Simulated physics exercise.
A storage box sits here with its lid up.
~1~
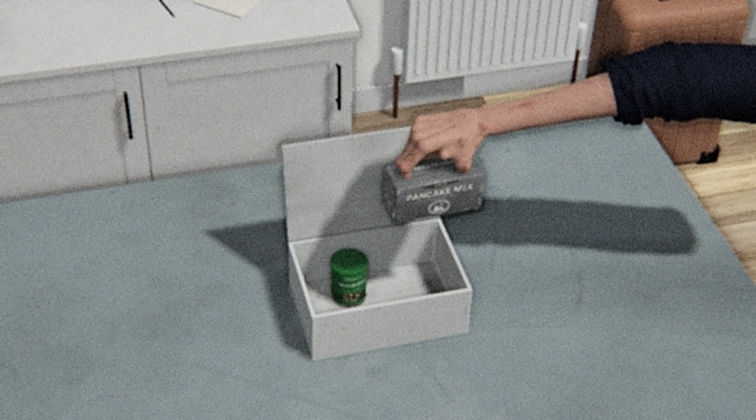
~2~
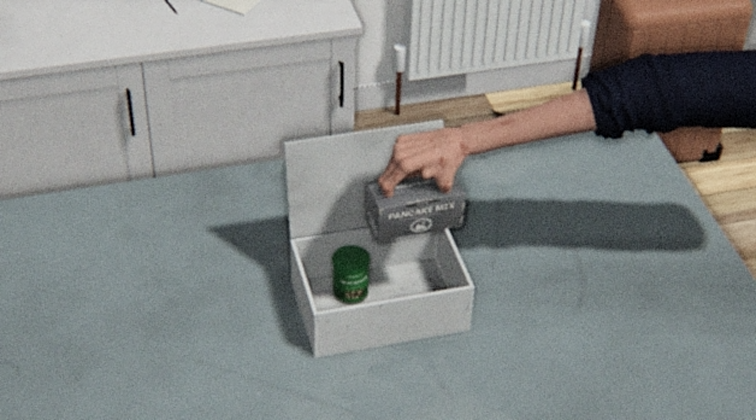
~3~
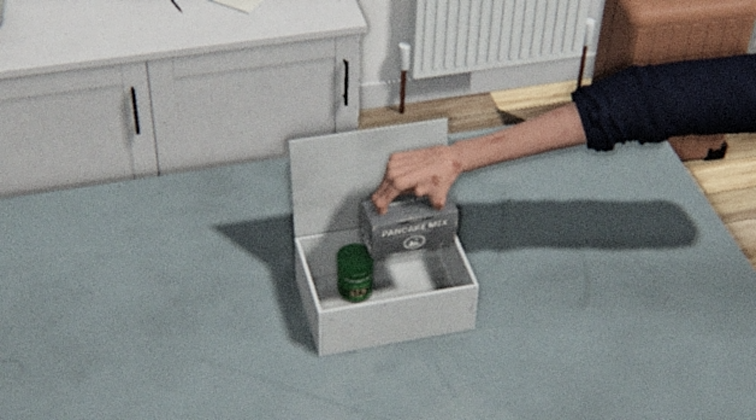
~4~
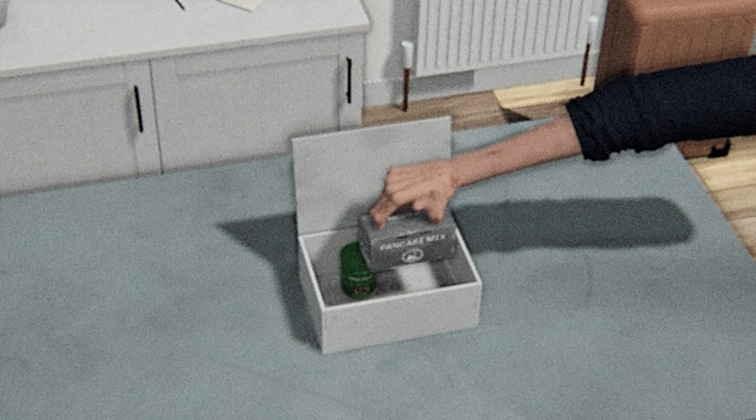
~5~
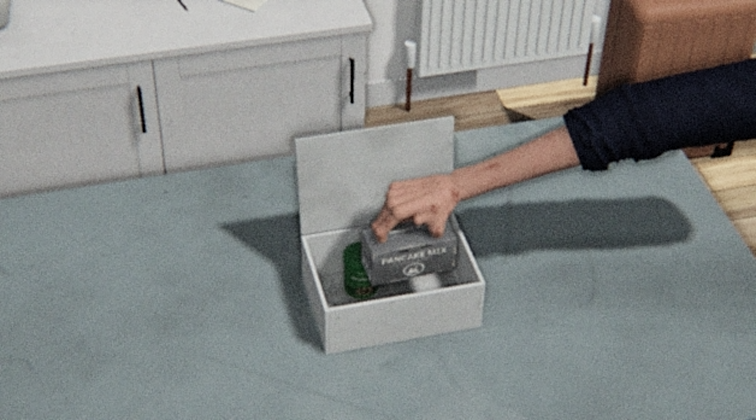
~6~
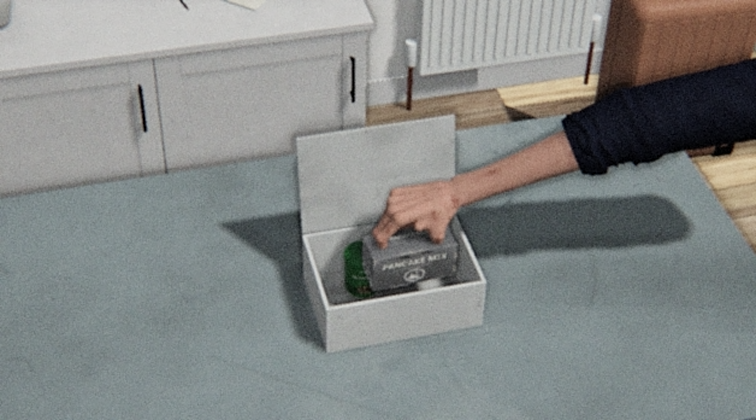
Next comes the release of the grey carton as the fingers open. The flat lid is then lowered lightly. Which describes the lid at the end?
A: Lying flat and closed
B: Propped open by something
A, lying flat and closed.
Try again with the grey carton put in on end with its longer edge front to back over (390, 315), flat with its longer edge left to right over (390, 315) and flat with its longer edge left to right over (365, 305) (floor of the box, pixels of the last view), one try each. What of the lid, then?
First try: A gap remains; second try: No gap; third try: No gap.
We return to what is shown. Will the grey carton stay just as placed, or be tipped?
As it turns out, the grey carton keeps its original angle.
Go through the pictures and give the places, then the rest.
On its way; grey carton (433, 187); green tin (349, 278), in the first picture.
On its way; grey carton (415, 205); green tin (351, 275), in the second picture.
On its way; grey carton (409, 222); green tin (355, 274), in the third picture.
On its way; grey carton (407, 236); green tin (359, 272), in the fourth picture.
On its way; grey carton (408, 250); green tin (362, 272), in the fifth picture.
Put in, still held; grey carton (409, 256); green tin (363, 271), in the sixth picture.
Then, 0.70 s after the last picture, grey carton slid a little near (407, 292).
Then, 1.50 s after the last picture, lid 65° above the rim; grey carton slid a little near (407, 292).
Then, 1.80 s after the last picture, lid 41° above the rim; grey carton slid a little near (407, 292).
Then, 2.10 s after the last picture, lid 10° above the rim; grey carton slid a little near (407, 292).
At rest, lid shut; moved from the start, grey carton; green tin in place. Seen from the same camera at the end, grey carton near (407, 292).
